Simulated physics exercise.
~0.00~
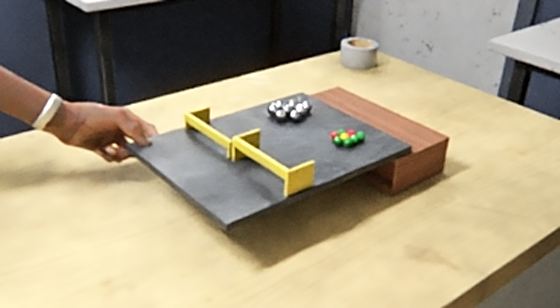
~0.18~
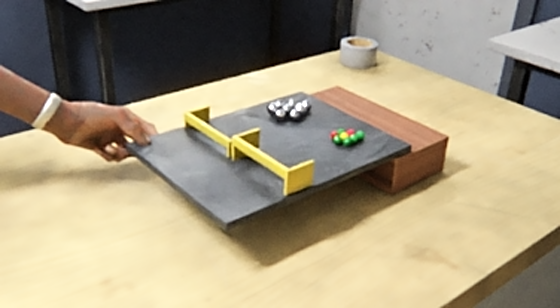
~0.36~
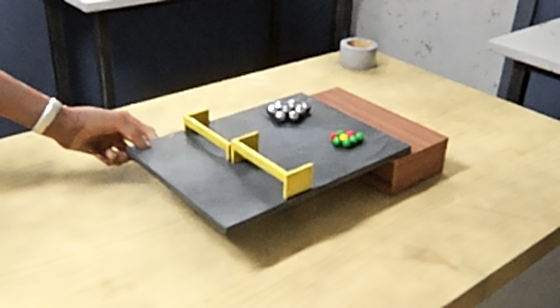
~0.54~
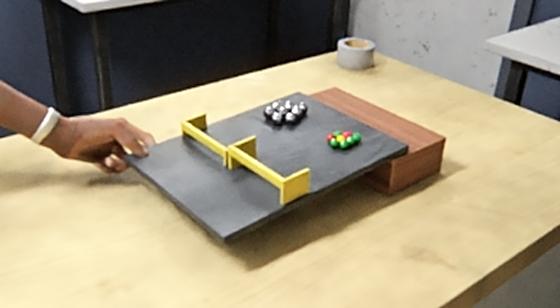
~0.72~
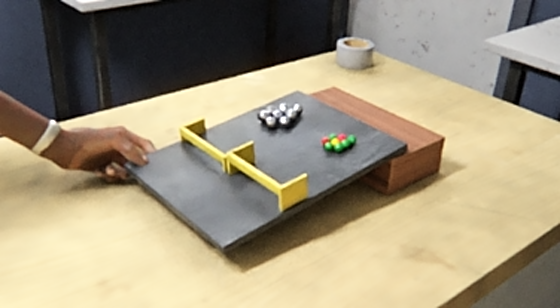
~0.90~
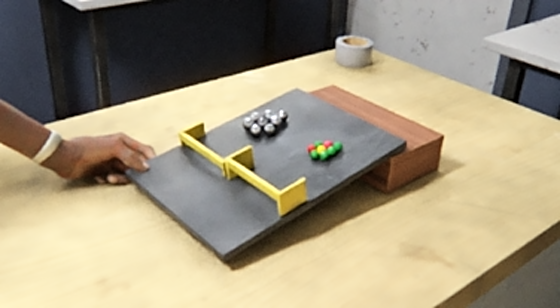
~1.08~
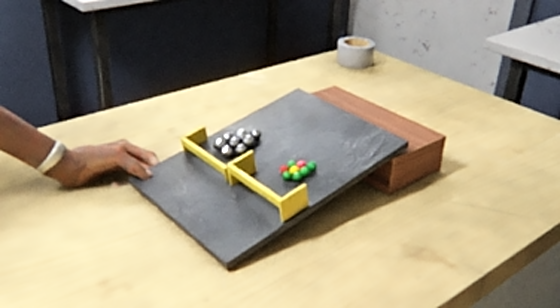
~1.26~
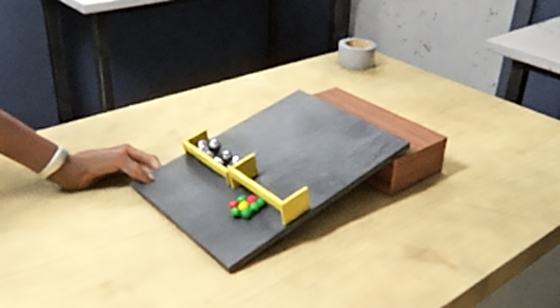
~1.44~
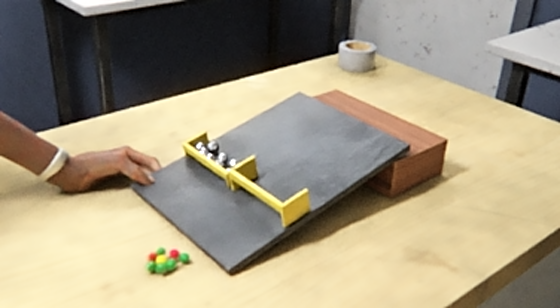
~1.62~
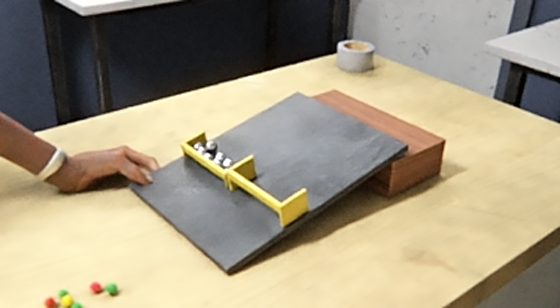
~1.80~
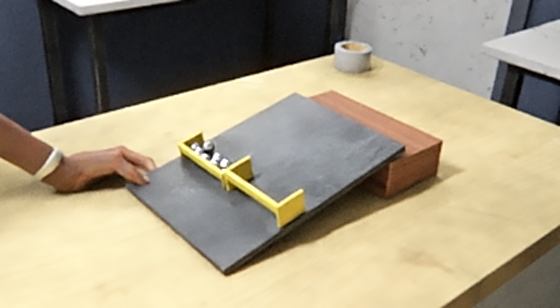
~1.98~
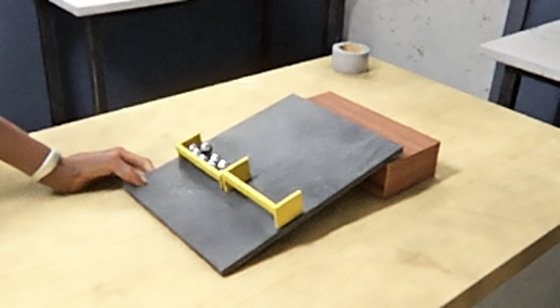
To begin with, a hand holds the left end of a dark board whose other end rests on a reddish-brown block, with a heap of silvery and dark balls and a heap of red, green and yellow ones above two yellow bars. The hand lowers its end toward the pale tabletop, and the board tilts more steeply. Both heaps start sliding down to the left. The silvery balls reach the farther bar and stop behind it. The colourful ones pass under the nearer bar, leave the board and travel across the table out of view, while the silvery balls stay lodged and the hand remains at the lowered end.
